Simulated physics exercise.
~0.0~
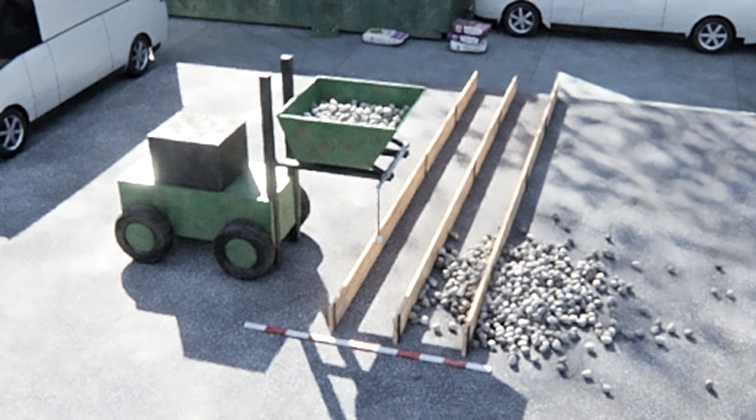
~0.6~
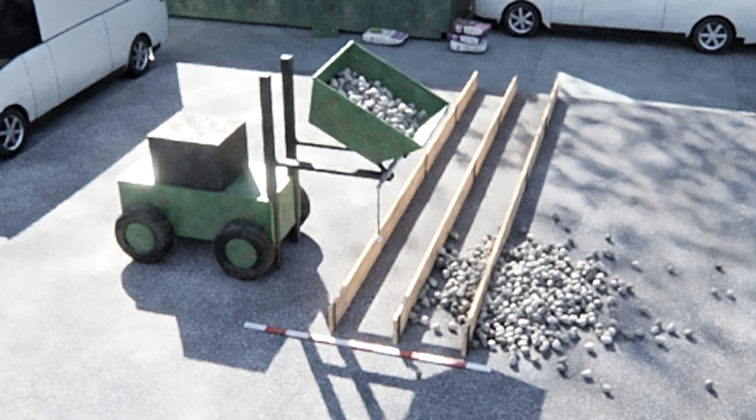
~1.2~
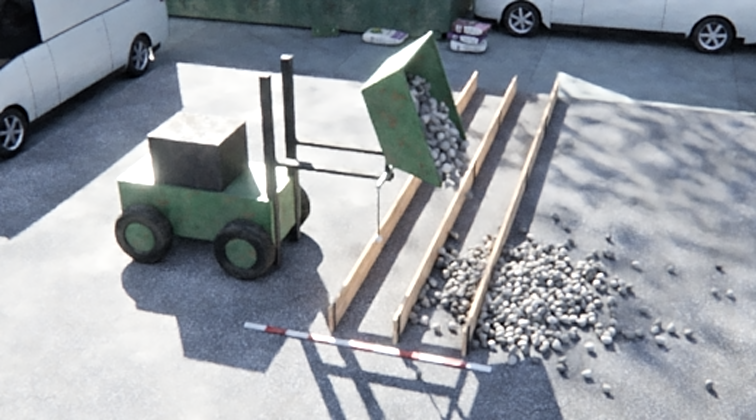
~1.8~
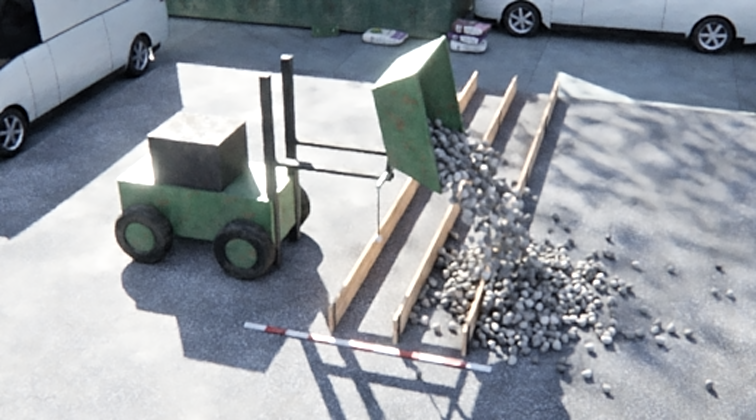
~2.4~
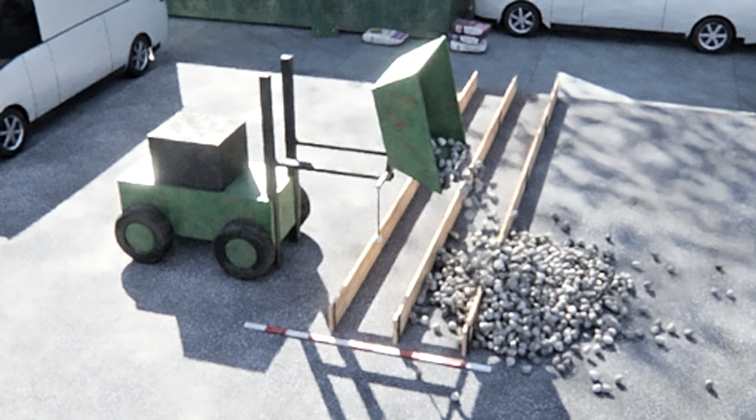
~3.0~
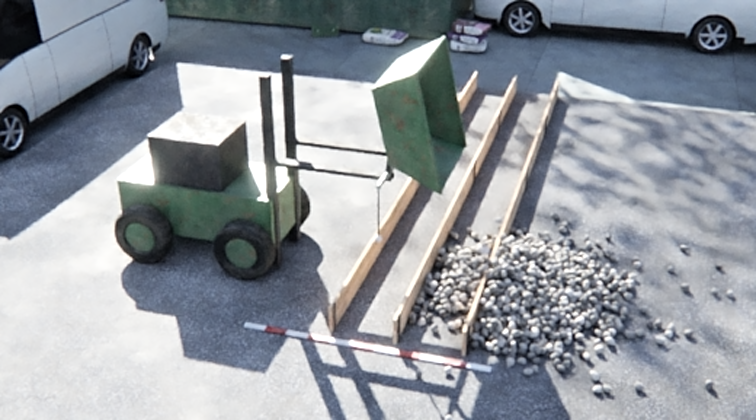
The clip shows a green fork truck holding a raised skip of grey stones, which tips steeply to the right and pours its load over wooden planks onto a loose heap already on the ground, until the skip hangs empty and still above a larger, wider pile.
